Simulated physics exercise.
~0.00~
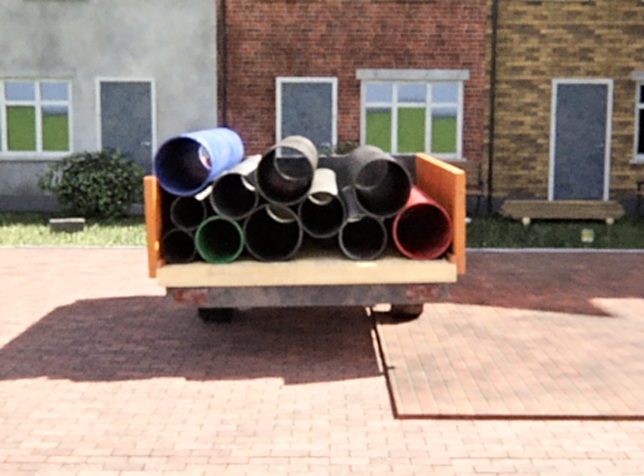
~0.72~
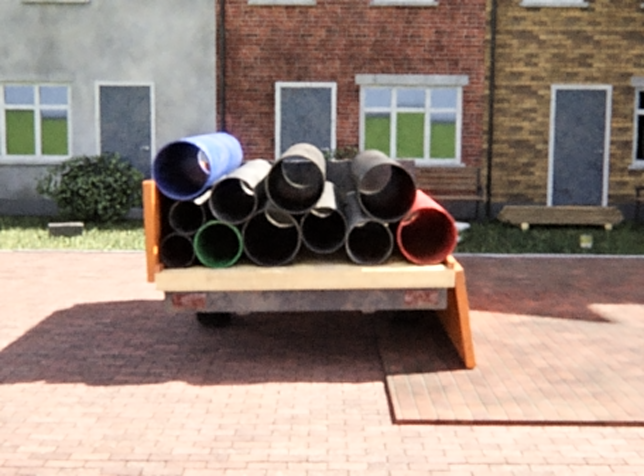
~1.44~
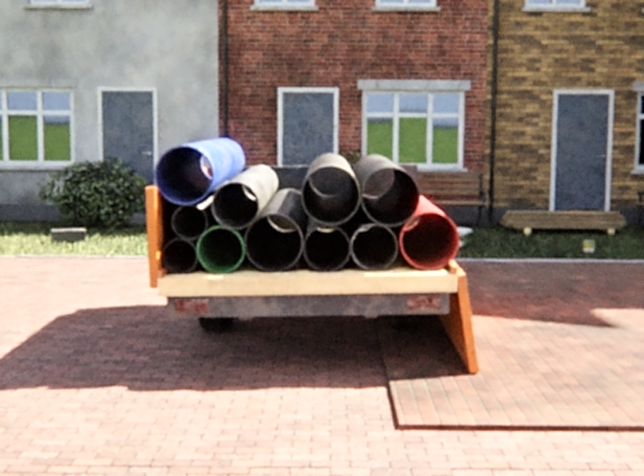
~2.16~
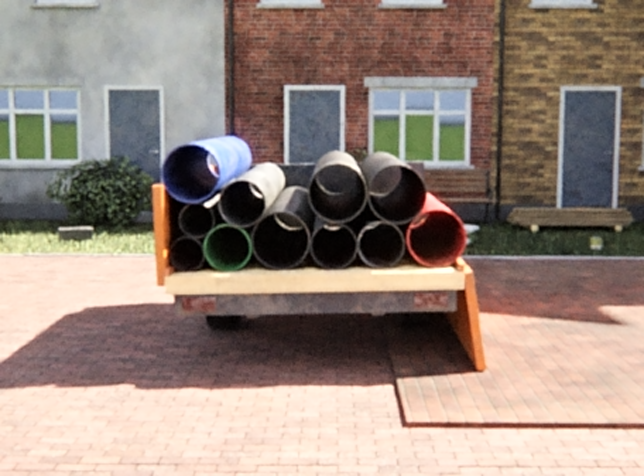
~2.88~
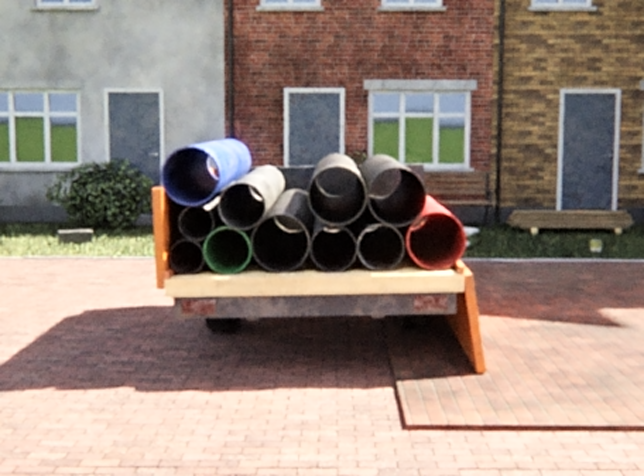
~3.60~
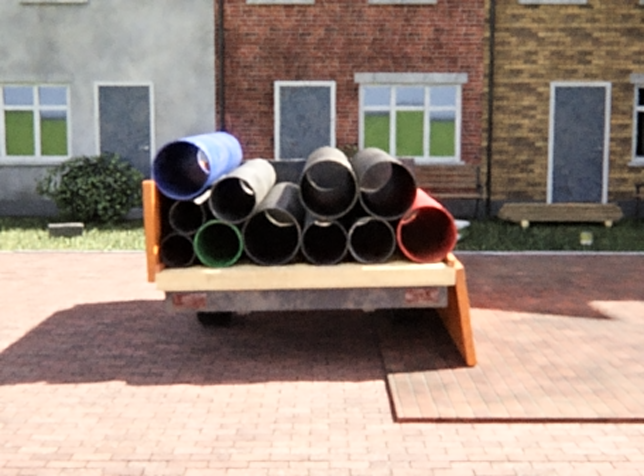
A low trailer loaded with eleven hollow pipes stands on a brick-paved street, seen from behind, with grey, red-brick and yellow-brick house fronts beyond it. A blue pipe rests high at the left, a green one sits on the deck below it, a red one lies at the right, and the rest are dark, between orange sides. The right side drops open and hangs down past the deck. The red pipe shifts very slightly right, and a few dark pipes resettle in the pile. The view sways a little, and every pipe remains aboard.
